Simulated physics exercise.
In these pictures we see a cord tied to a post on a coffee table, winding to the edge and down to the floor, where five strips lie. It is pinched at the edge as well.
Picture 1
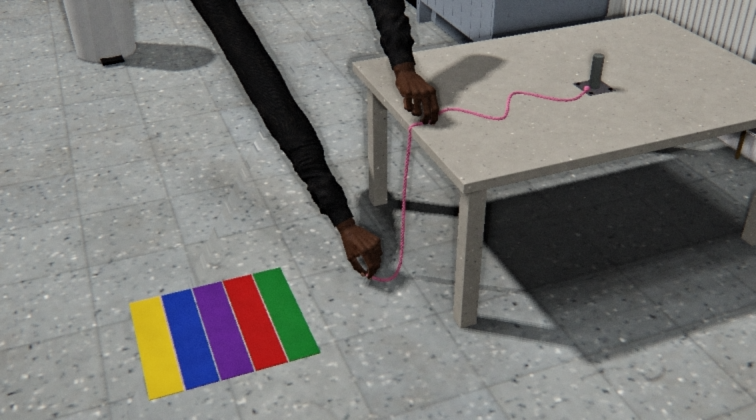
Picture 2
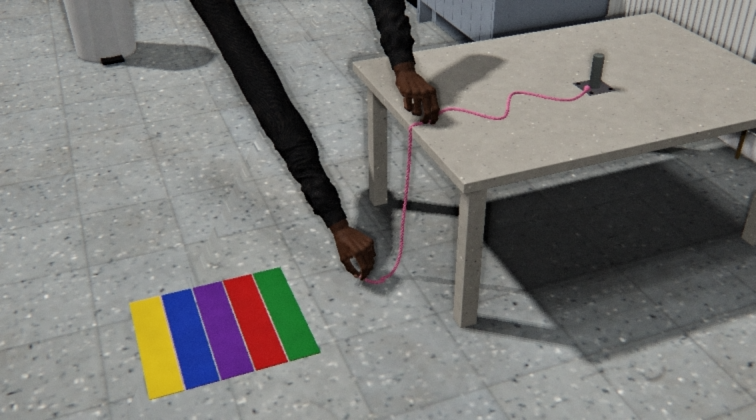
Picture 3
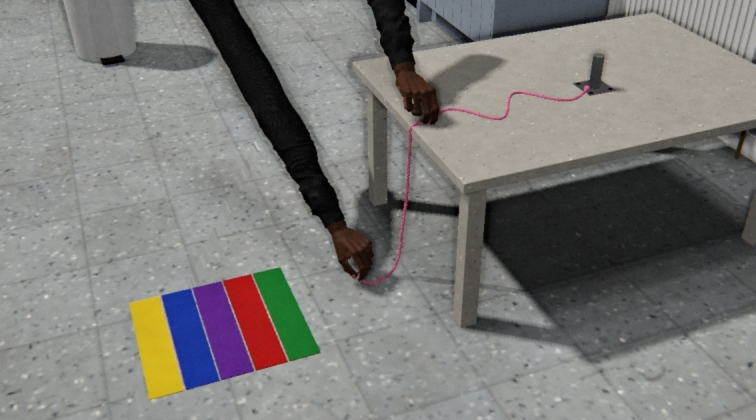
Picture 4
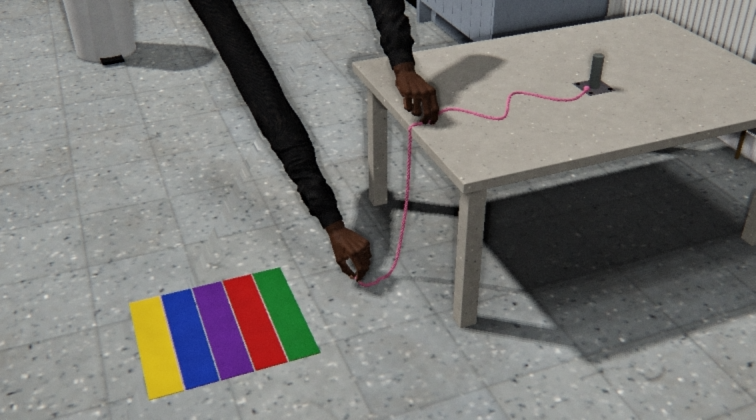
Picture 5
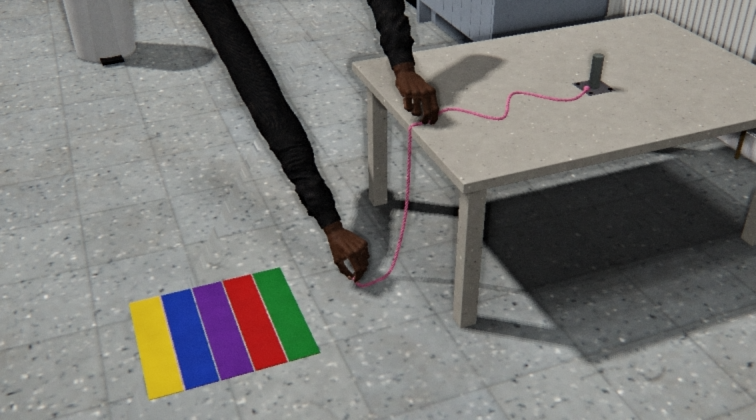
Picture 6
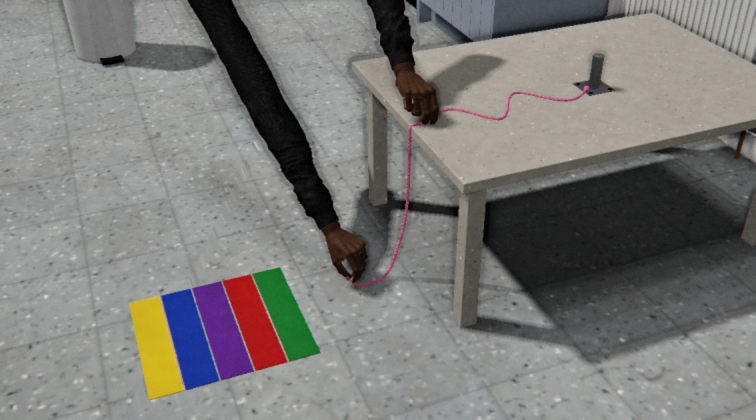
Beside a table, a hand draws a pink cord's low end slightly left toward coloured strips.
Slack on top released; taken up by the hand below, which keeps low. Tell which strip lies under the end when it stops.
The blue strip.
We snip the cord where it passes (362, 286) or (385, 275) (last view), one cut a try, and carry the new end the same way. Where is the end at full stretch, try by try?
For the first cut it's about (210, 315), and for the second about (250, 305).
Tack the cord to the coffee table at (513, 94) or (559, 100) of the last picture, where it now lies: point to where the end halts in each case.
Respectively (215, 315) and (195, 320).
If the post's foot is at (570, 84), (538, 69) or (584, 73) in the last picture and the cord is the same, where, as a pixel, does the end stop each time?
The spots are near (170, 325), (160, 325) and (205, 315).
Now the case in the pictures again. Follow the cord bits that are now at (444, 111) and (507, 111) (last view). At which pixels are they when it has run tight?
They go to (399, 139) and to (470, 113).
Soon after, end near (250, 304); over red.
After that, end near (211, 314); over purple.
At the stop, end near (187, 320); over blue. It halts on the blue strip.
